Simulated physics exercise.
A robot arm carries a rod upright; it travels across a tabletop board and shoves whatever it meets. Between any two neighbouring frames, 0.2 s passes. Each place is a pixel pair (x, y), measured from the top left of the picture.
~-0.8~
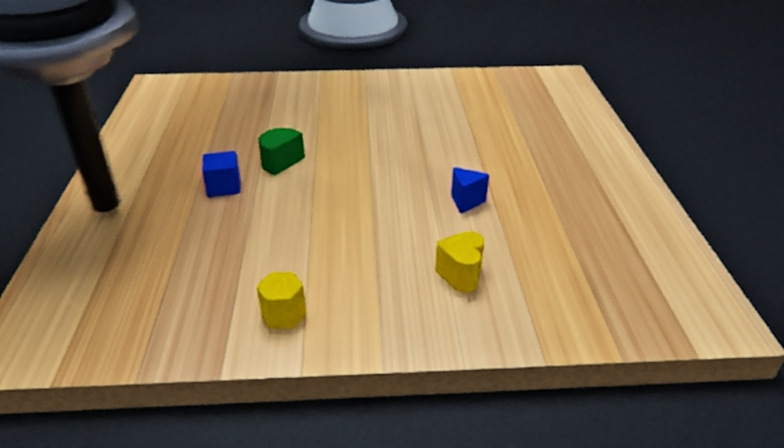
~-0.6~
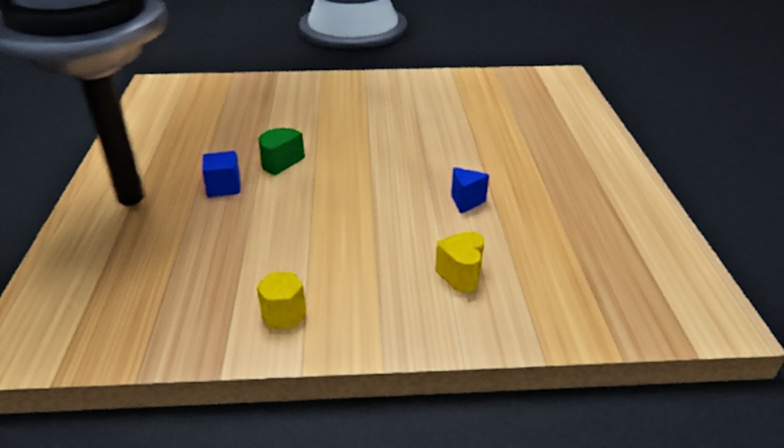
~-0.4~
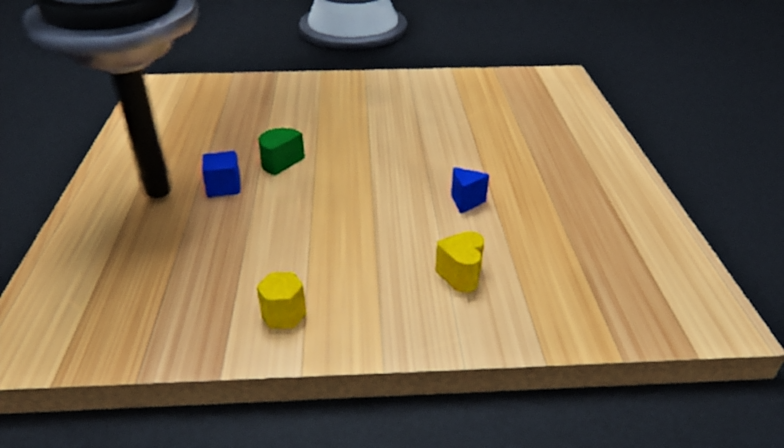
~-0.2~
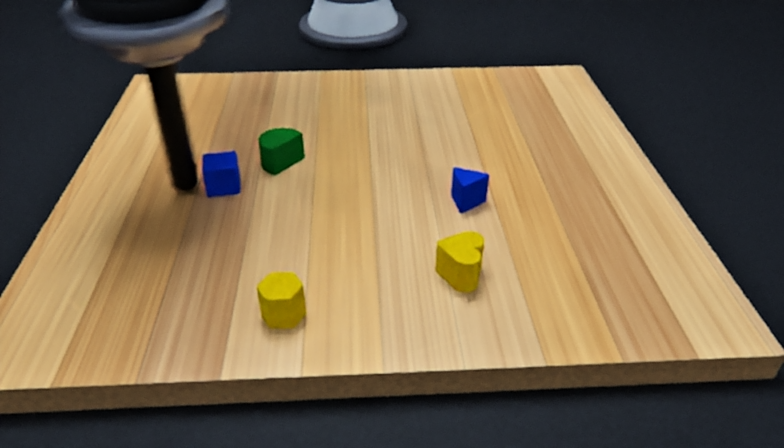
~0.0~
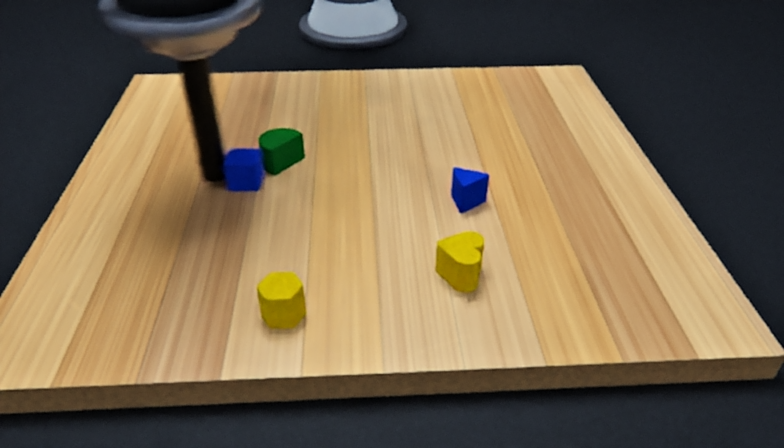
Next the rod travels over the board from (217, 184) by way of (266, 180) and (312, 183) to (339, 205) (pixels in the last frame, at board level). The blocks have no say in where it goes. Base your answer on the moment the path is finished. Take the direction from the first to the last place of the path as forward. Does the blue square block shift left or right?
The blue square block is shifted sideways to the left, facing along the path from start to end.
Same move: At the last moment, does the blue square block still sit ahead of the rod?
No, it doesn't check out.
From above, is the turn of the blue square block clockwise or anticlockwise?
The turn is anti-clockwise.
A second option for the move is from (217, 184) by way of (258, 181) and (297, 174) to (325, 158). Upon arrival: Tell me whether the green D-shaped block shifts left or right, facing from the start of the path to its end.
Answer: Left.
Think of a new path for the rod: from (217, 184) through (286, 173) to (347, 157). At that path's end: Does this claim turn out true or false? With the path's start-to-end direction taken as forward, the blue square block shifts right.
The claim holds.
What follows on the original path. One third of the way, rod (265, 173); blue square block (292, 155); green D-shaped block (284, 135), turned 30° anticlockwise.
Two thirds of the way, rod (311, 176); blue square block (339, 158); green D-shaped block (284, 134), turned 30° anticlockwise.
At the end, rod (339, 198); blue square block (355, 161), turned 35° anticlockwise; green D-shaped block (284, 134), turned 30° anticlockwise.
